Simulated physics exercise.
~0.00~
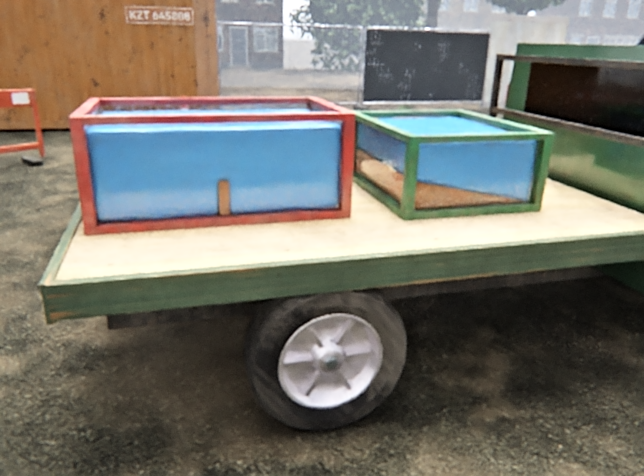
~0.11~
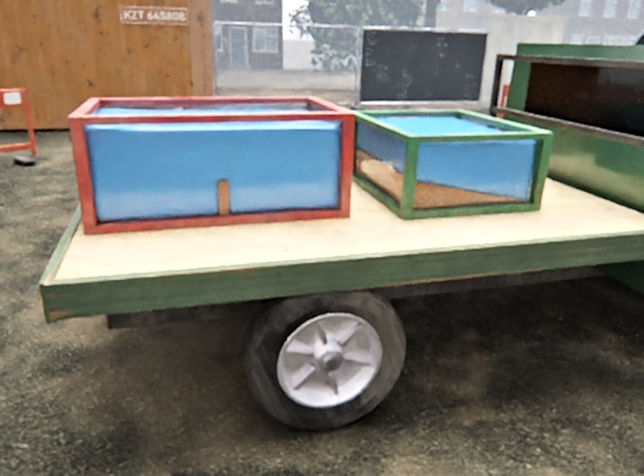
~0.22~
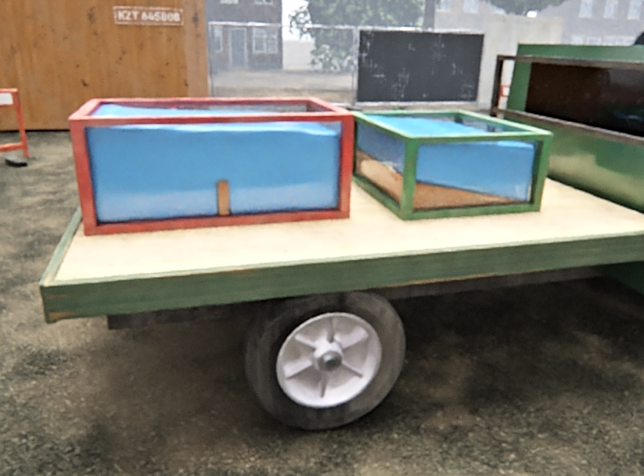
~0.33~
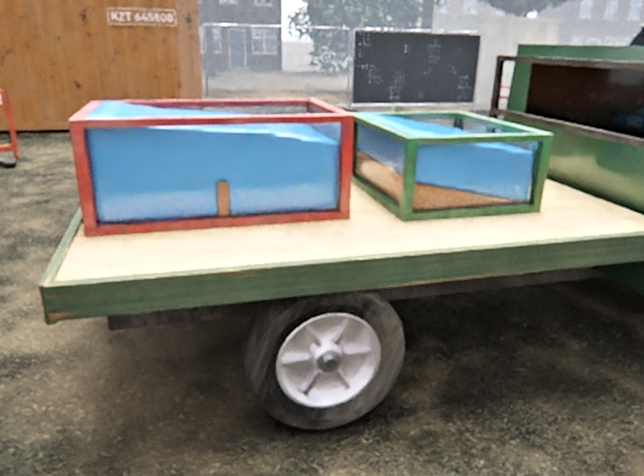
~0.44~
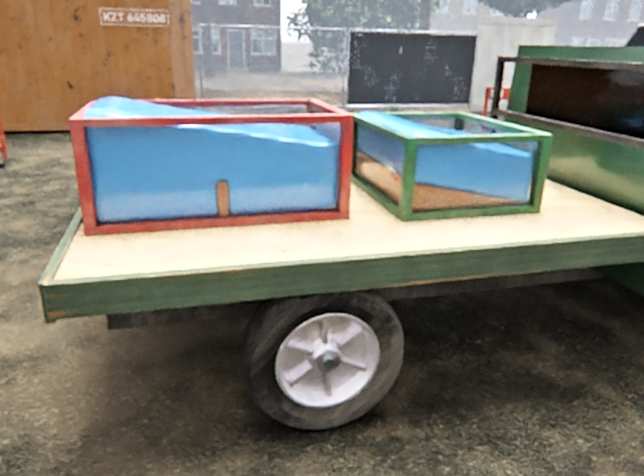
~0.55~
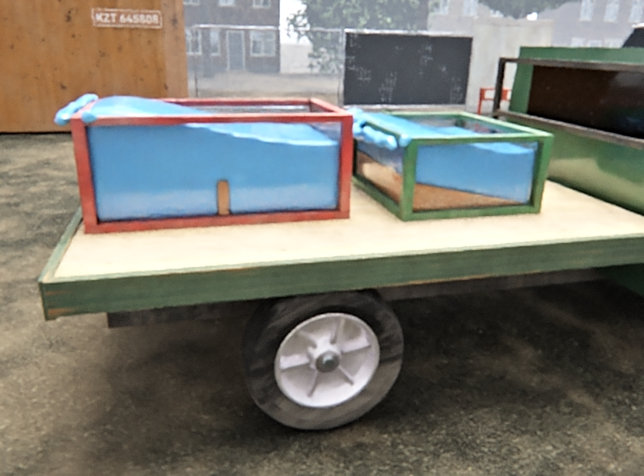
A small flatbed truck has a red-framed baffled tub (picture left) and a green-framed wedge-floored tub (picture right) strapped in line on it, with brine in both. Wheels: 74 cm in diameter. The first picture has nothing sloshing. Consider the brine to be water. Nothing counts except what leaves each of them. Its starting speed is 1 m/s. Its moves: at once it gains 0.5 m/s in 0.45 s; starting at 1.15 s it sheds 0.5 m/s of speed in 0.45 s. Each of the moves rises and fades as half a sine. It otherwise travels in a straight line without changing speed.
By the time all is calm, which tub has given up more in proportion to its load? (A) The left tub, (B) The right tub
Answer: A.
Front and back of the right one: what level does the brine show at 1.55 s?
At the front 36 cm, at the back 34 cm.
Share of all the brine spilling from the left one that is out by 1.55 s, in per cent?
Some 30 per cent by then.
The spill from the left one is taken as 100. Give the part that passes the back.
Some 20 per cent of it.
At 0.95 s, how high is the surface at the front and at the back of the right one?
Front: 40 cm; back: 28 cm.
Then, 0.95 s in, the left one has lost 1 per cent, over the back (front 41 cm, back 41 cm); the right one has lost 1 per cent, over the back (front 40 cm, back 29 cm).
Then, 1.55 s in, the left one has lost 1 per cent, over the back and the front (front 49 cm, back 28 cm); the right one has lost 2 per cent, over the back, a little elsewhere (front 35 cm, back 33 cm).
Then, 2.15 s in, the left one has lost 3 per cent, over the front and the back, a little elsewhere (front 35 cm, back 49 cm); the right one has lost 2 per cent, over the back, a little elsewhere (front 32 cm, back 36 cm).
Then, 4.59 s in, the left one has lost 4 per cent, over the front, a little elsewhere; the right one has lost 2 per cent, over the back, a little elsewhere.
